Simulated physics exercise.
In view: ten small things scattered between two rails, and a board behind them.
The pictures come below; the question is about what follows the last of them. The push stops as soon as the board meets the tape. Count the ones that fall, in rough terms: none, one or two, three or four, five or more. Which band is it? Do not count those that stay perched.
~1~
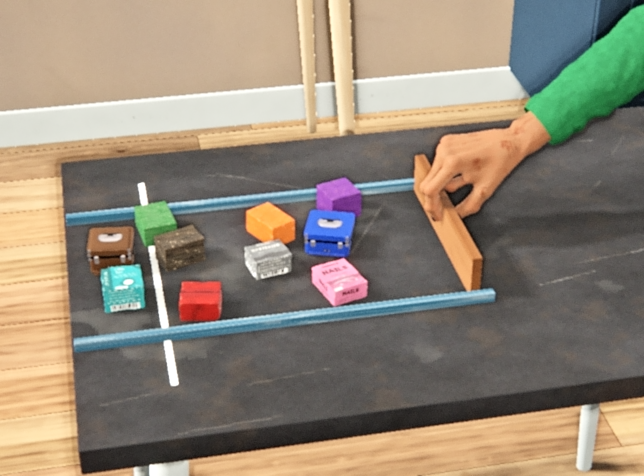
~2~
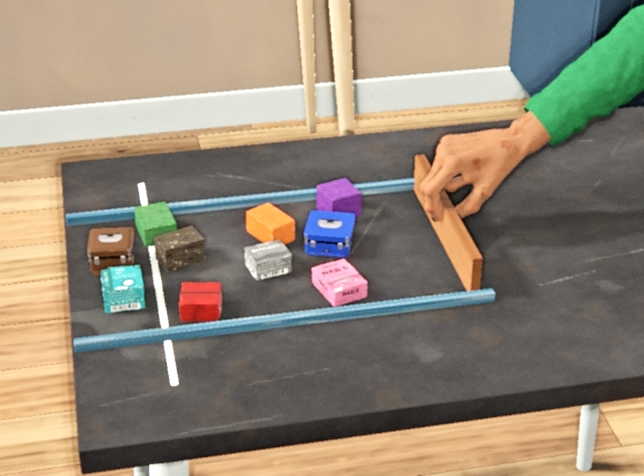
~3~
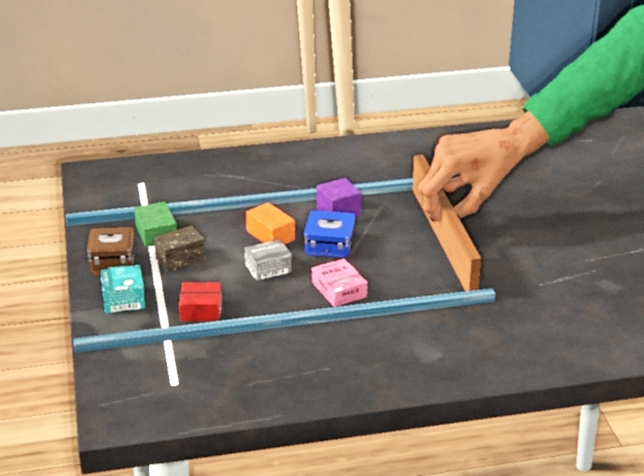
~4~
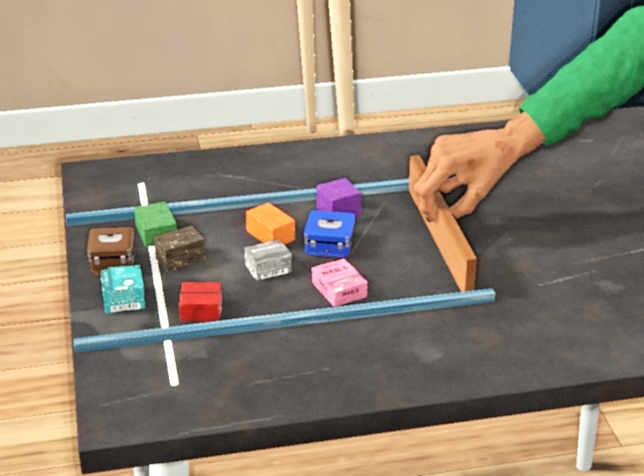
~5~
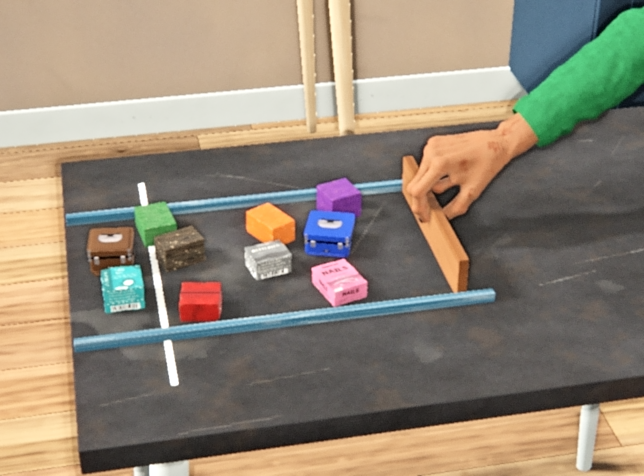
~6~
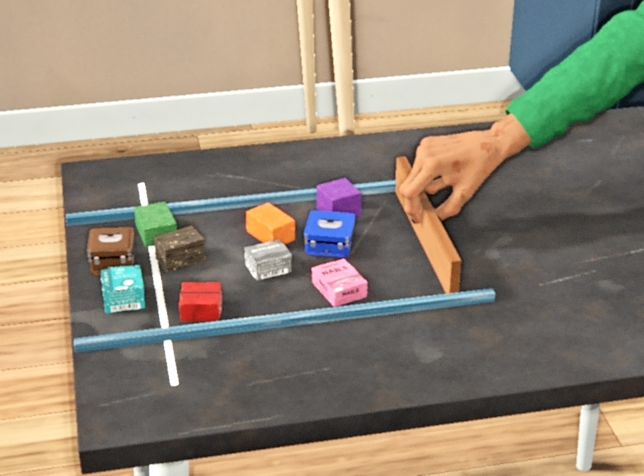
The push will send just one or two off the table.
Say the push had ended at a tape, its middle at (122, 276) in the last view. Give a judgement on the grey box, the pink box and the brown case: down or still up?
Grey box stays put, pink box stays put, brown case goes off.
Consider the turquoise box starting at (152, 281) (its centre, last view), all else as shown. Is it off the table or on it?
From that start, the object then is safe.
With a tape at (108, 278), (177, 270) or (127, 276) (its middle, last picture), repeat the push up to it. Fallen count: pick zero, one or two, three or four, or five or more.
Spot one gives more than four, spot two none, spot three three to four.
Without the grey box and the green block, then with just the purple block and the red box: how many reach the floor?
Count of fallen: 1 / 1.
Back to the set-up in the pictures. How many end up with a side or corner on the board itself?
Tally at the end: 3.
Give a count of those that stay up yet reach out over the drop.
The answer comes to 2.
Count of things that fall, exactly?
Count of fallen: 1.
Soon after, none off yet; brown case at rest near (112, 251); turquoise box at rest near (123, 289); green block at rest near (156, 224).
At rest, the number that fall off is one or two; fallen, brown case.
